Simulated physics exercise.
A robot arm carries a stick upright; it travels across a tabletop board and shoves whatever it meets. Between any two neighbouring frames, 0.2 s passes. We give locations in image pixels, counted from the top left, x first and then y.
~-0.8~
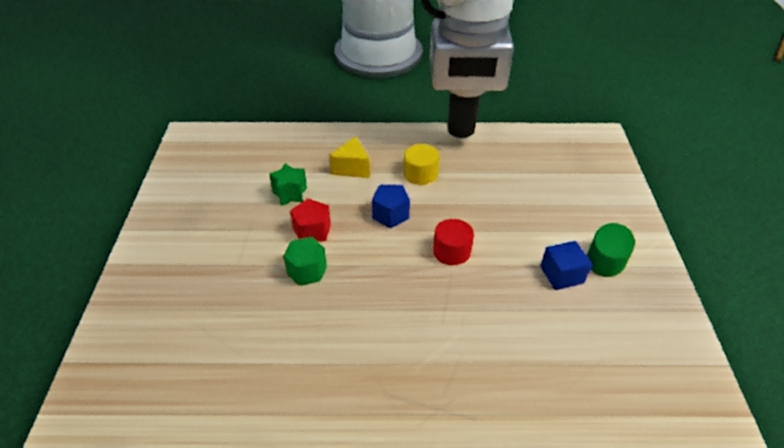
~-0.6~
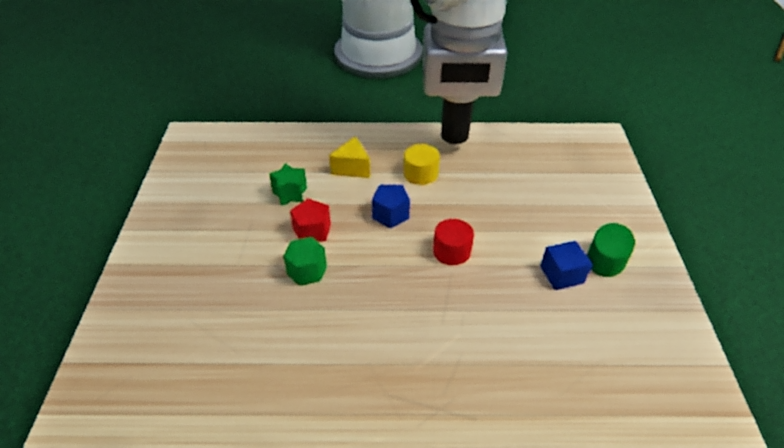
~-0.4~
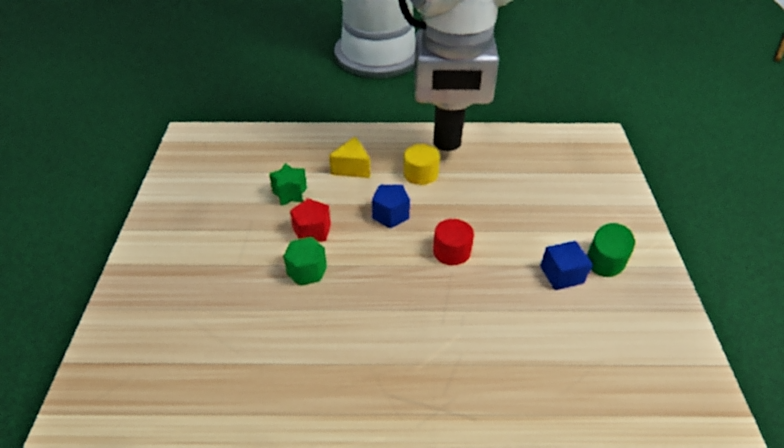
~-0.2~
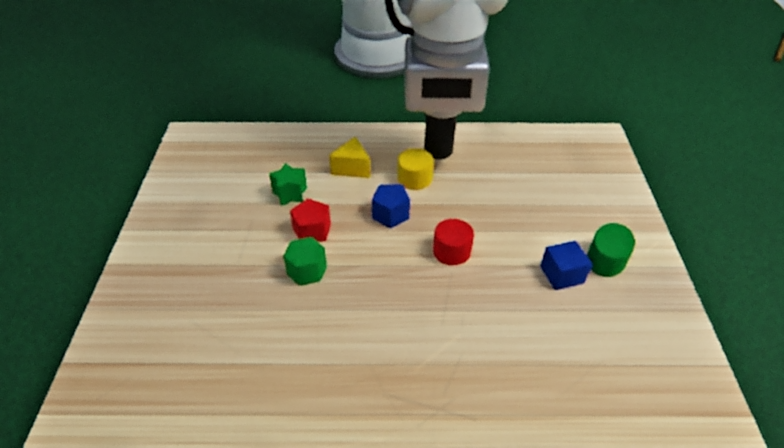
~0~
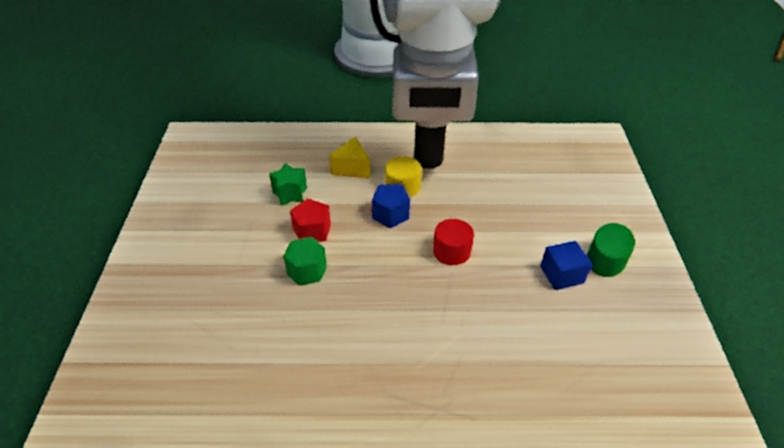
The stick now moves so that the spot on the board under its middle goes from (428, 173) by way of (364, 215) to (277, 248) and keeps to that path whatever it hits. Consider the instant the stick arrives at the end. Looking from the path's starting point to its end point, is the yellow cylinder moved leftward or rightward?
It moves over to the right.
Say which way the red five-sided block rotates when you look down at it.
That block twists counter-clockwise.
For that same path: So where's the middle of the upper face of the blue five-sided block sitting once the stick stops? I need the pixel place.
Top centre: (370, 221).
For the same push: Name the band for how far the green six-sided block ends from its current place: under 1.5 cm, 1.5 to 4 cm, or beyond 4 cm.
Its displacement is below 1.5 cm.
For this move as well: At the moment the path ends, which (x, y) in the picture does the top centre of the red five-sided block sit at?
At roughly (239, 242).
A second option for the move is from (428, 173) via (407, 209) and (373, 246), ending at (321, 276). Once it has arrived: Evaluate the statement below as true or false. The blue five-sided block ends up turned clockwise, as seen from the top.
False.
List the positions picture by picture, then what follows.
The first frame shows stick tip at (461, 130); block tops, green six-sided block at (304, 251); red five-sided block at (310, 211); blue five-sided block at (391, 195); yellow cylinder at (422, 154).
The second frame shows stick at (455, 136); blocks unchanged.
The third frame shows stick at (447, 143); blocks unchanged.
The fourth frame shows stick at (439, 151); yellow cylinder at (416, 158).
The fifth frame shows stick at (429, 160); green six-sided block at (304, 251); red five-sided block at (310, 211); blue five-sided block at (391, 195); yellow cylinder at (403, 167).
The first path, step by step. One third of the way, stick at (387, 188); blue five-sided block at (384, 207), turned 25° anticlockwise; yellow cylinder at (353, 188).
Two thirds of the way, stick at (335, 214); red five-sided block at (295, 220), turned 15° anticlockwise; blue five-sided block at (370, 221), turned 100° anticlockwise; yellow cylinder at (305, 194).
At the end, stick at (274, 234); green six-sided block in place; red five-sided block at (239, 242), turned 35° anticlockwise; blue five-sided block at (370, 221), turned 100° anticlockwise; yellow cylinder at (292, 195).
